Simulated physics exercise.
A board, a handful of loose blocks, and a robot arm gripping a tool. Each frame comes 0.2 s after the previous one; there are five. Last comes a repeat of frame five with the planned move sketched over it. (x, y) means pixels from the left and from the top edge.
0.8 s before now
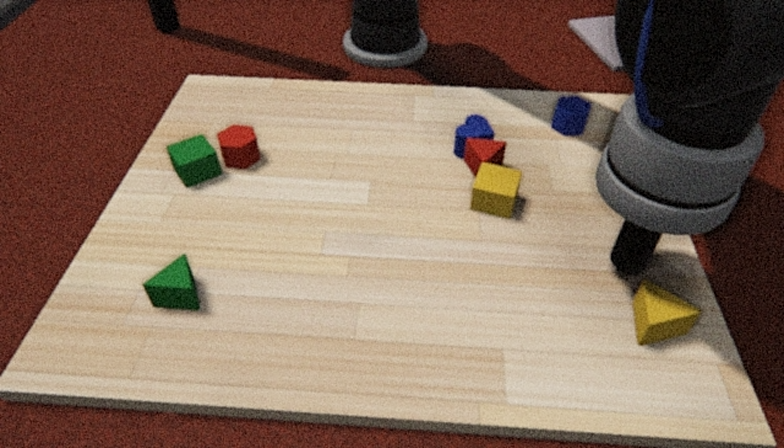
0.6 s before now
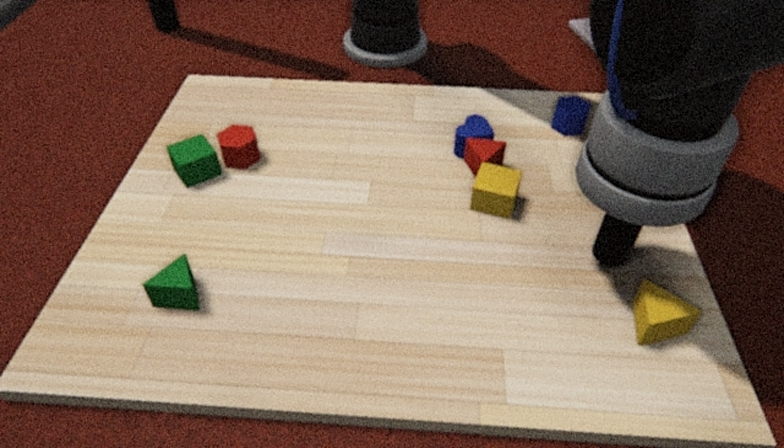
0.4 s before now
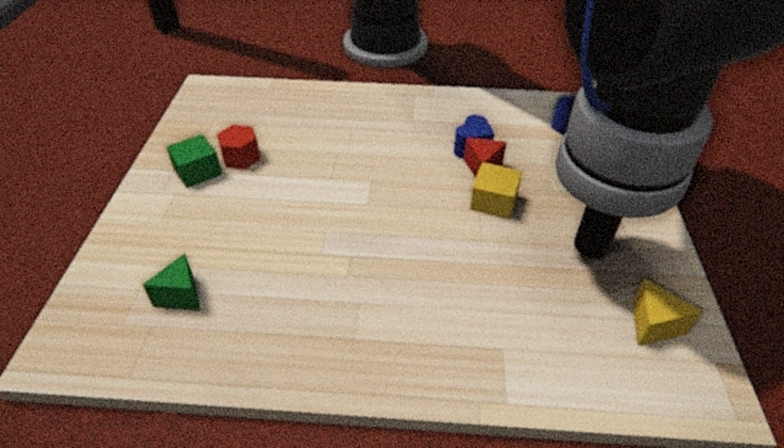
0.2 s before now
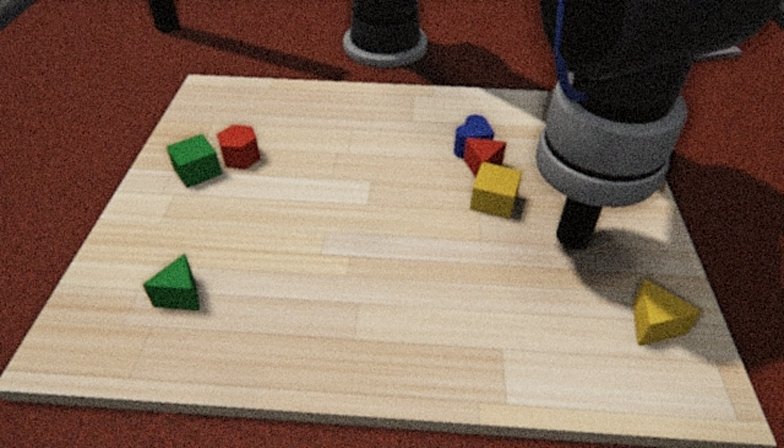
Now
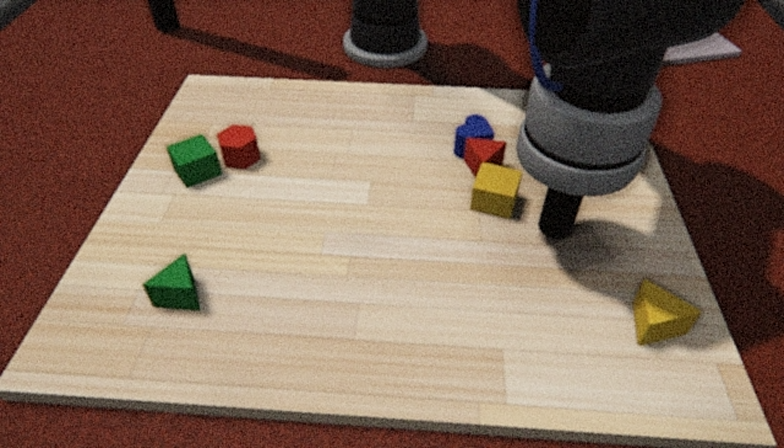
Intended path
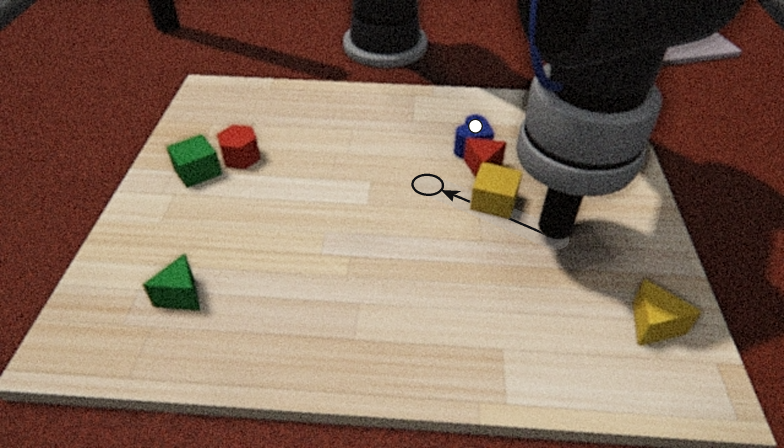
The robot arm, holding a dark tool over a wooden board, moved a short way left and slightly away, nearing the yellow square block, while the scattered red, blue, green and yellow blocks stayed still.
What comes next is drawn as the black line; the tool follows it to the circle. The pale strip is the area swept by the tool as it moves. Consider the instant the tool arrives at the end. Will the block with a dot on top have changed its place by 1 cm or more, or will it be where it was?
It gets no push and keeps its place.
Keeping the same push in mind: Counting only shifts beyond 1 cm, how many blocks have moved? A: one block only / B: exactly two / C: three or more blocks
A: One block only.
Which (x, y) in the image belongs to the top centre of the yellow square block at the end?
The middle of the upper face of the yellow square block will lie at about (438, 141) in the picture.
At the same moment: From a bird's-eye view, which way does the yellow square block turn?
The block turns clockwise.
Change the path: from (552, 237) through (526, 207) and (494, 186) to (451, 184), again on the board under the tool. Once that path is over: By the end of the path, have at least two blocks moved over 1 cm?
Yes - that is the case.
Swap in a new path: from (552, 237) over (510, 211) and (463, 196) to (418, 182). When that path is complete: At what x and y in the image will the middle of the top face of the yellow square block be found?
The yellow square block ends near (408, 138).
The drawn path runs from (552, 237) directly to (428, 185); the dot is on the blue heart.
On the path given first. One third of the way, tool (510, 208); red three-sided block (485, 144); yellow square block (483, 172).
Two thirds of the way, tool (468, 191); red three-sided block (485, 143); yellow square block (455, 156), turned 50° clockwise.
At the end, tool (428, 175); blue heart not moved; red three-sided block (485, 143); yellow square block (438, 141), turned 95° clockwise.
